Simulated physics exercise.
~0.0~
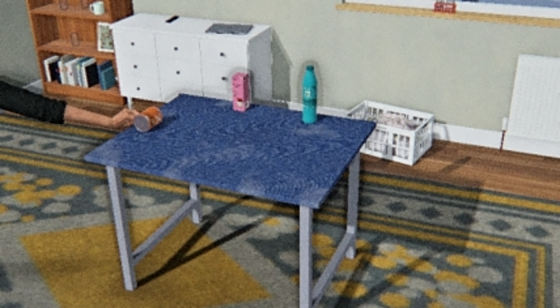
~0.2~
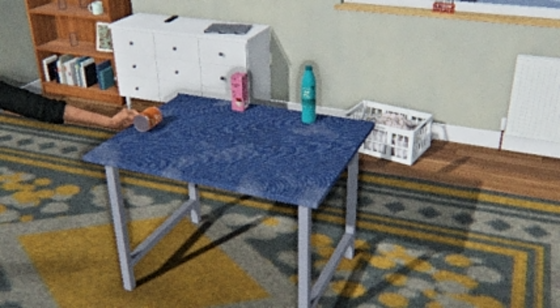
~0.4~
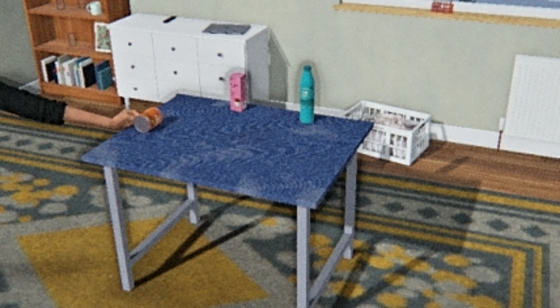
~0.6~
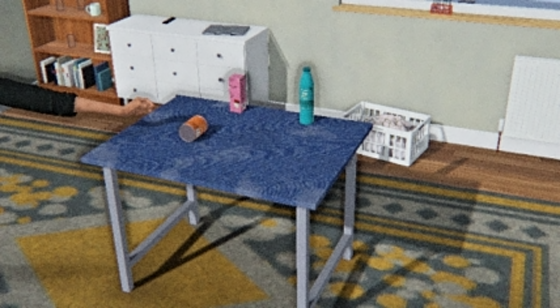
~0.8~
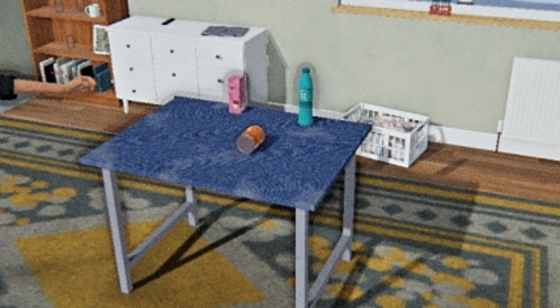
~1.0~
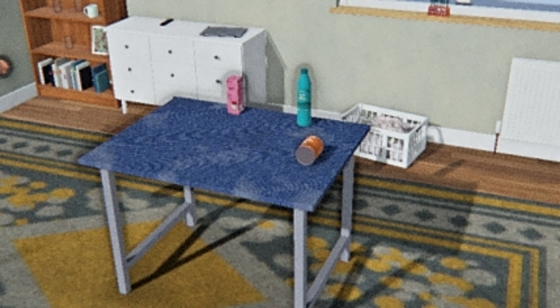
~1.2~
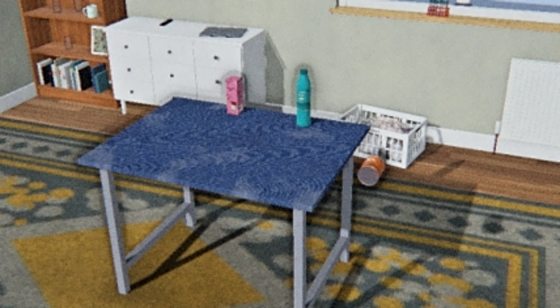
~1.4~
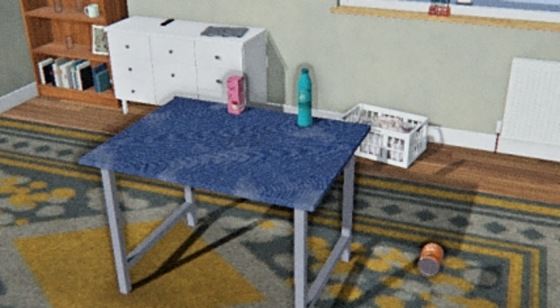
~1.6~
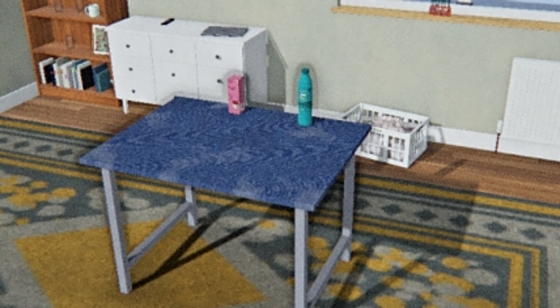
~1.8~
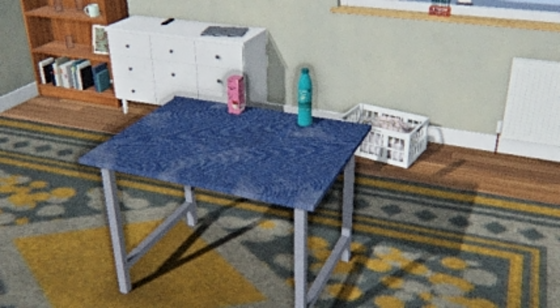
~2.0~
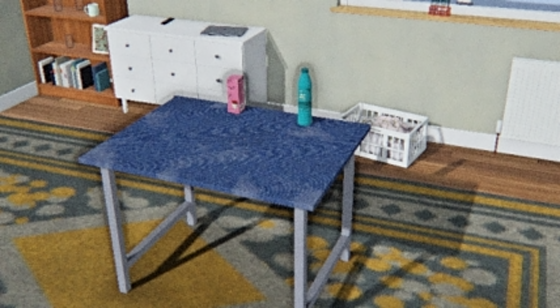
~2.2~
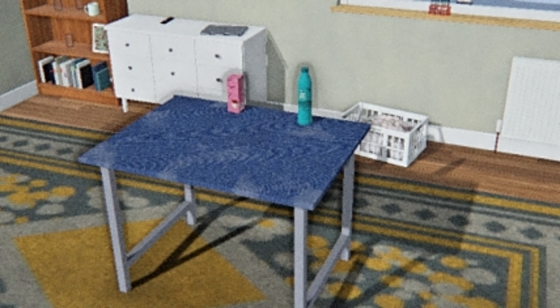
An orange tin lying on its side is released by a hand at the left of a blue table, rolls rightward past a pink carton and turquoise bottle, drops over the right edge to the floor, and goes out of view, leaving the carton and bottle standing.
